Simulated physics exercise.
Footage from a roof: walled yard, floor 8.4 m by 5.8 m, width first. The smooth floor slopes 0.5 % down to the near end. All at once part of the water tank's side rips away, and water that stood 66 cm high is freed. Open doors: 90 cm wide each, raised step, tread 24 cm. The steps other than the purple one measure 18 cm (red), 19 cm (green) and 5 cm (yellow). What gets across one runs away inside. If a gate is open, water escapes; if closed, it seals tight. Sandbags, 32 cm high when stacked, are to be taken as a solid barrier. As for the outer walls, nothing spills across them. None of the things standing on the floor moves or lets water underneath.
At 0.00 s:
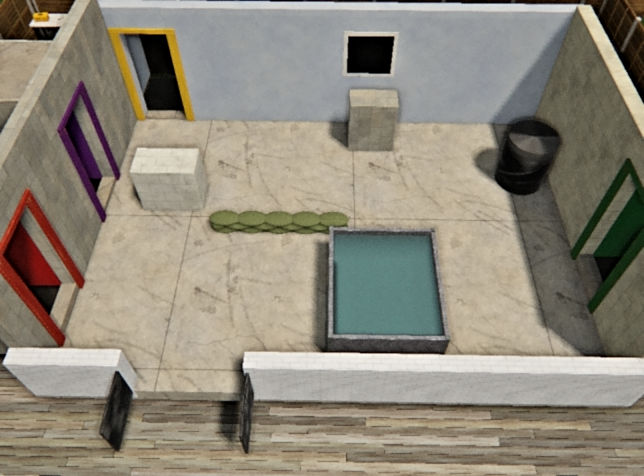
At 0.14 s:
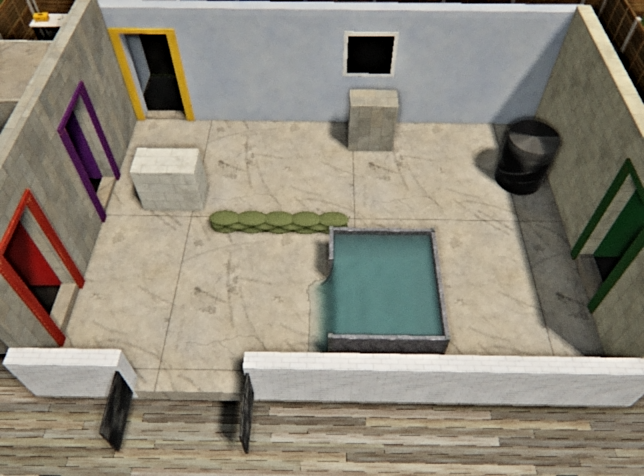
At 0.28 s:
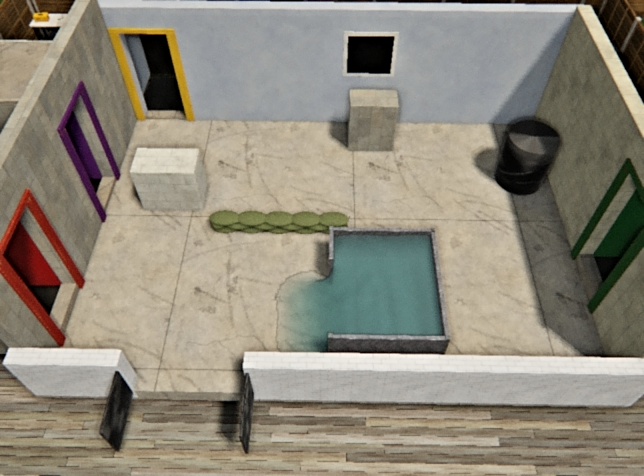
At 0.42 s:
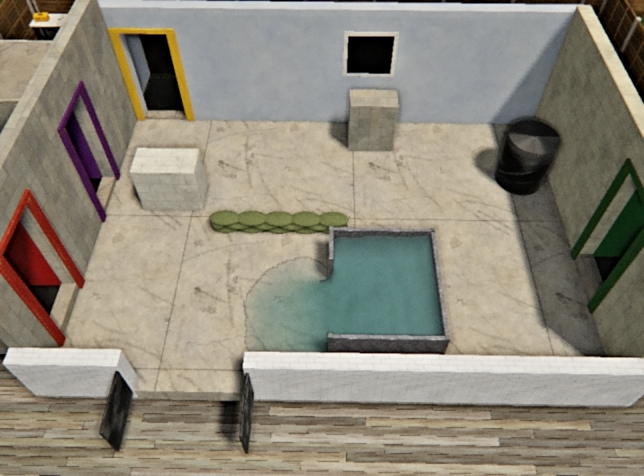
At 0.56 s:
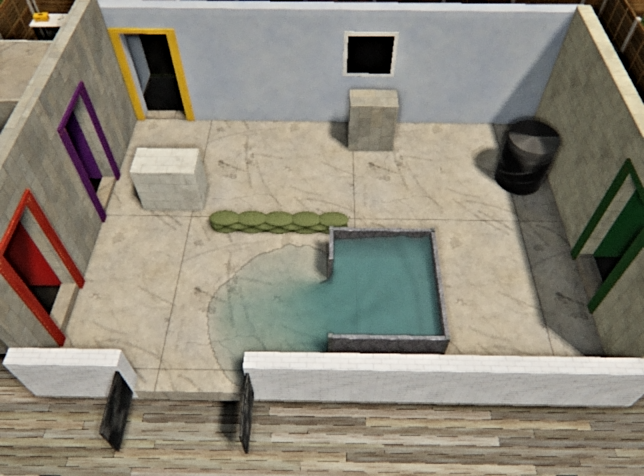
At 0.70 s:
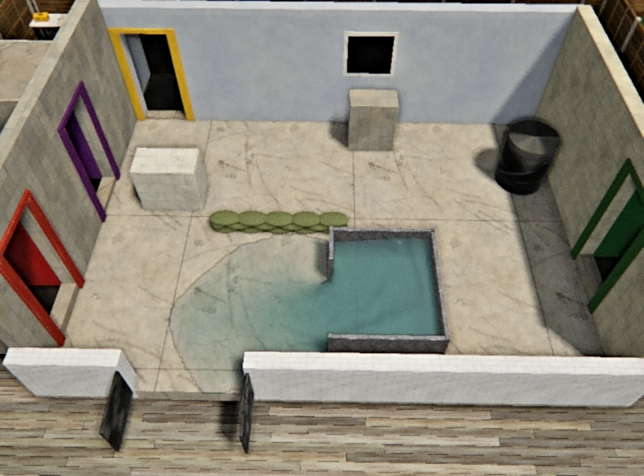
Teal water pouring through a gap in the left side of a square tank and spreading leftward across a walled yard's pale floor.
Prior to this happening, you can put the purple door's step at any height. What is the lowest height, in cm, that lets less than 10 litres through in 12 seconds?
About 10.5 cm.
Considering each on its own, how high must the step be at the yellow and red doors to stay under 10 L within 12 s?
Roughly 12.0 cm for the yellow door and roughly 24 cm for the red door.
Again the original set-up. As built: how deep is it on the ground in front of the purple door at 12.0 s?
Roughly 3.5 cm deep.
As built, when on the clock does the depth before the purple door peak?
Around 4.0 s, give or take.
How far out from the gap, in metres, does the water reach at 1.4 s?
Around 4.4 m from the gap.
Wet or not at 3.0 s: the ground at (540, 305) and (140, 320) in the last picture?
In that order: Dry, flooded.
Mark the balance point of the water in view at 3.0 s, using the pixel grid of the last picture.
The water's centre is at about (238, 299).
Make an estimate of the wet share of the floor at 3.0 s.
30 %.
After 1.4 s water covers 25 % of the floor, deepest (30 cm) near (318, 335); it has not reached the purple door.
After 3.0 s water covers 30 % of the floor, deepest (26 cm) near (60, 351); 12 cm at the purple door, 1 litre in over its 11 cm step.
After 12.0 s water covers 75 % of the floor, deepest (6 cm) near (281, 377); 4 cm at the purple door, 7 litres in over its 11 cm step.
At the purple door as built, the water arrived by 2.2 s and peaked near 13 cm at 4.2 s.
Run again over the same 12 s with other heights there, 17 litres in over 9 cm, 4 litres over 12 cm. The limit of 10 litres is kept from about 10.5 cm up.
